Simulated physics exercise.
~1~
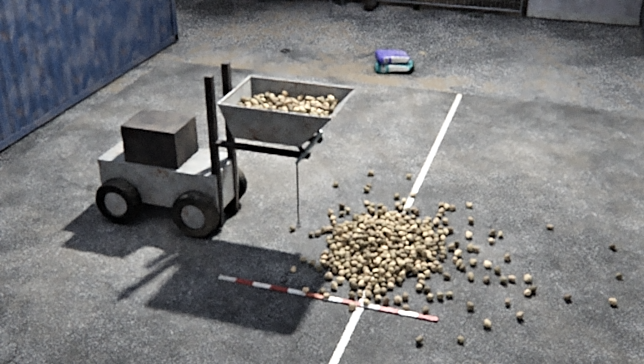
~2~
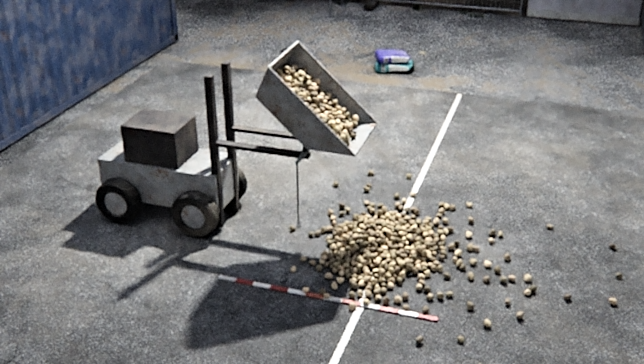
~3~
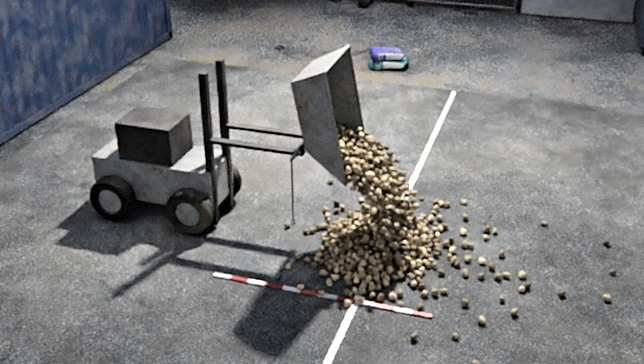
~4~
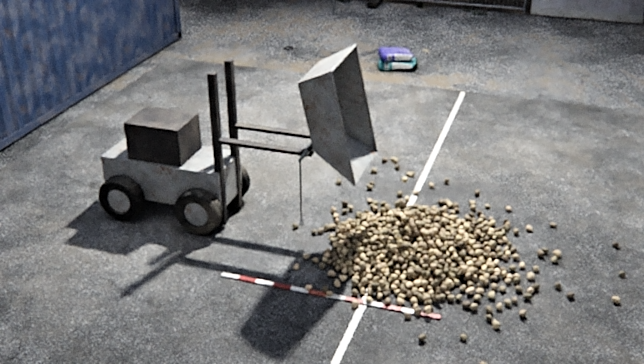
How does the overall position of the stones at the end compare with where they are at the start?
At the start the stones are divided between the raised skip and the heap on the ground, while at the end they all lie on the ground in a broader heap. Their middle is therefore lower and further to the right.
